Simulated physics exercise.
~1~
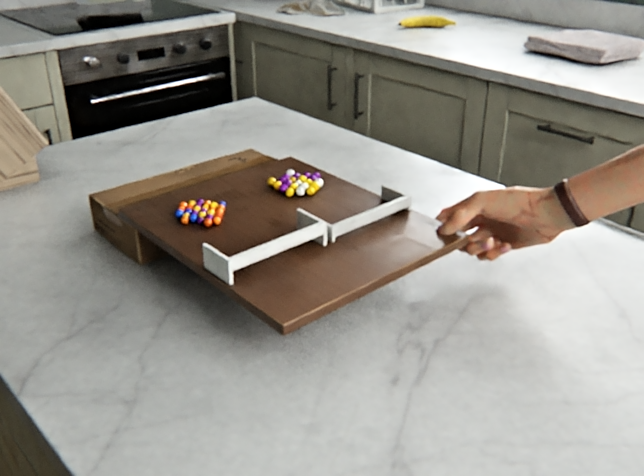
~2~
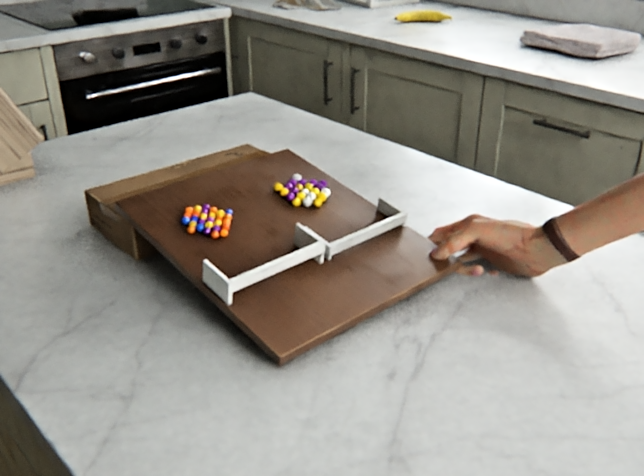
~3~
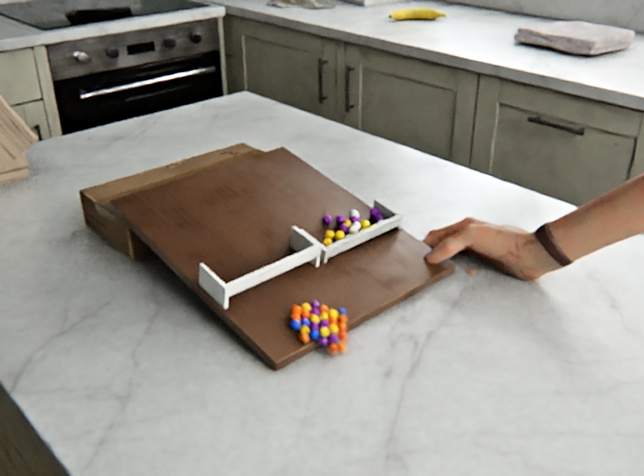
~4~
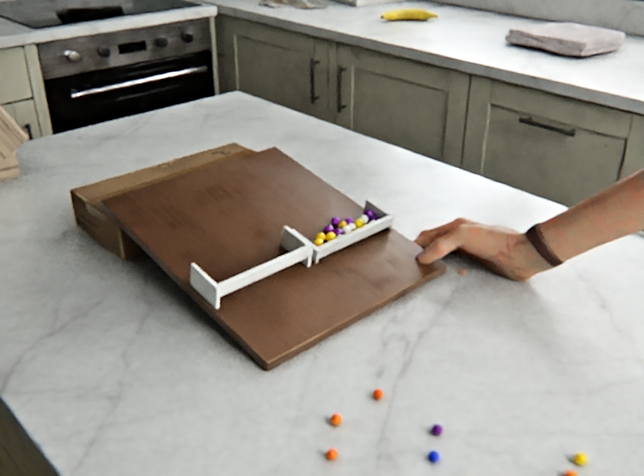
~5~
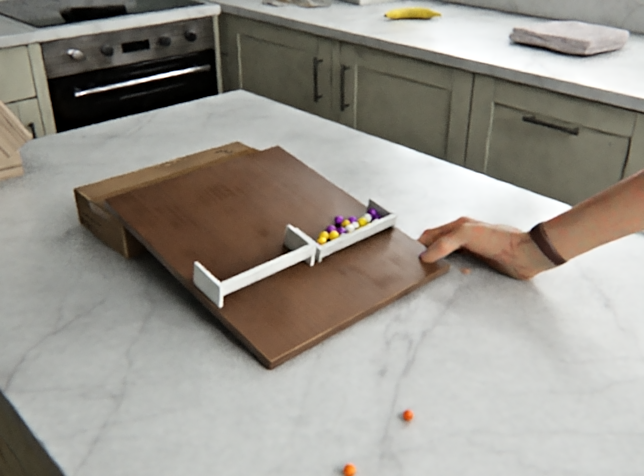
A hand with a dark wristband holds the right end of a brown board whose other end rests on a wooden box, on a pale marble counter in a kitchen seen from above. Two clusters of small colourful balls sit uphill of two white strips. The hand lowers the free end to the counter, and both clusters move down the slope. The nearer cluster, with orange and blue balls, slips under its strip and spills off the board across the counter. The farther purple, yellow and white balls stay gathered behind their strip, while just two orange balls remain visible on the counter.
